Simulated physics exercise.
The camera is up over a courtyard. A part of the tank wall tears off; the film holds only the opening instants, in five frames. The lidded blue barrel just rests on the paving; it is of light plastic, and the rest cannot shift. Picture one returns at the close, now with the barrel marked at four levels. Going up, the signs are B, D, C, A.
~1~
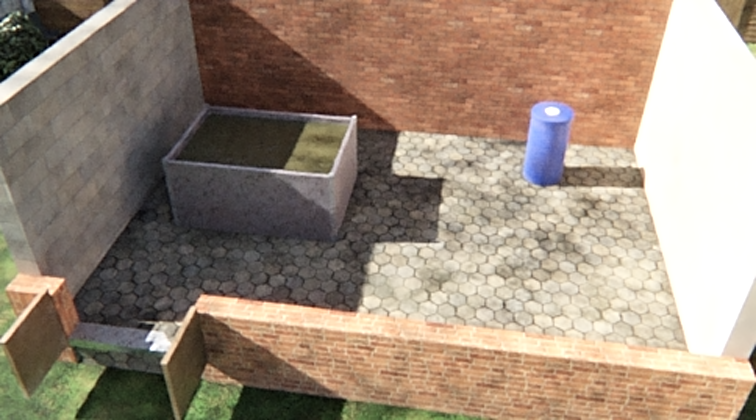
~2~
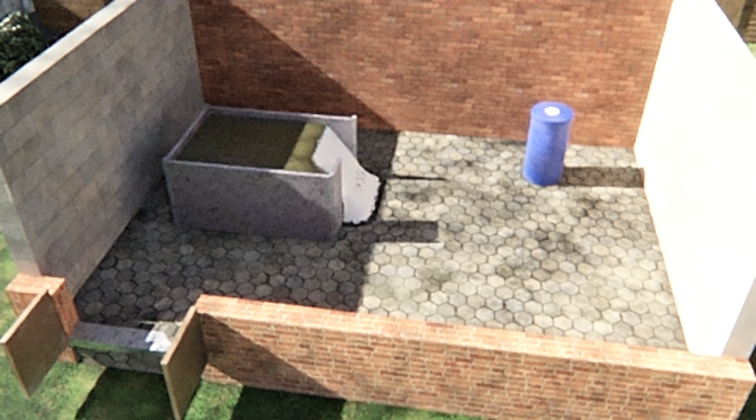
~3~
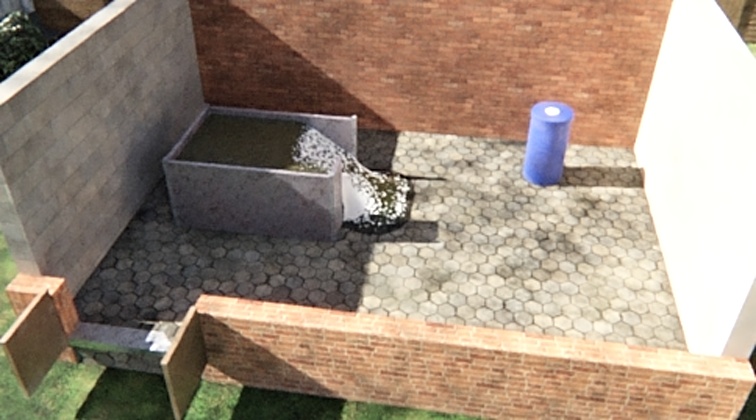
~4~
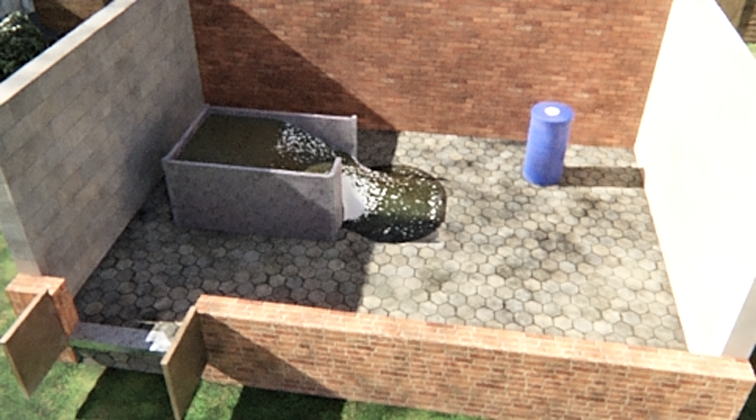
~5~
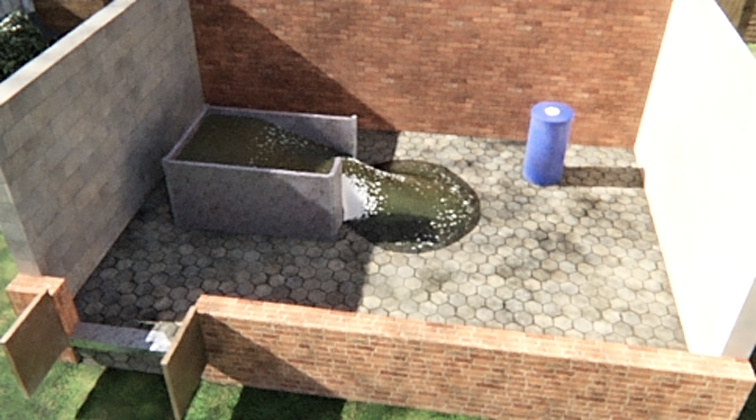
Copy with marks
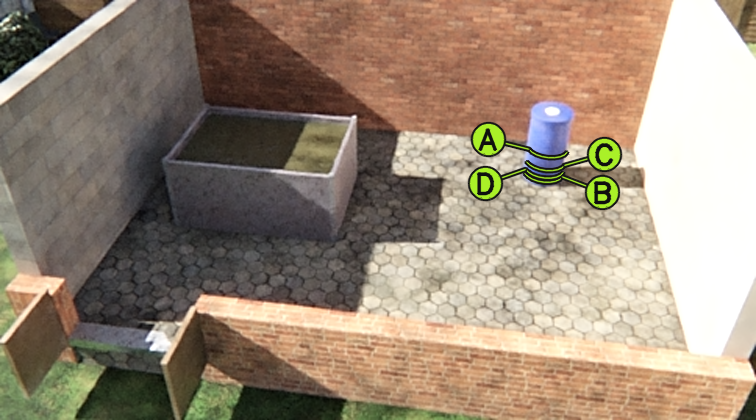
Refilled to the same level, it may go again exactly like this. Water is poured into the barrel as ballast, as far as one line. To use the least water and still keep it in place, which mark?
A will do.
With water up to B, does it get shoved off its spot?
Yes.
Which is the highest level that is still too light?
Here it is level C.
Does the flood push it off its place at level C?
Yes.
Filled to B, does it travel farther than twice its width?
Yes.
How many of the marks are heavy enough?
One of the four.
On the marked copy, A at (548, 157); B at (544, 182); C at (546, 170); D at (544, 178); from the bottom up B, D, C, A.
For level A, it does not move.
For level B, it is pushed about 6 times its own width away.
For level C, it is pushed about half its own width away.
For level D, it is pushed about 4 times its own width away.
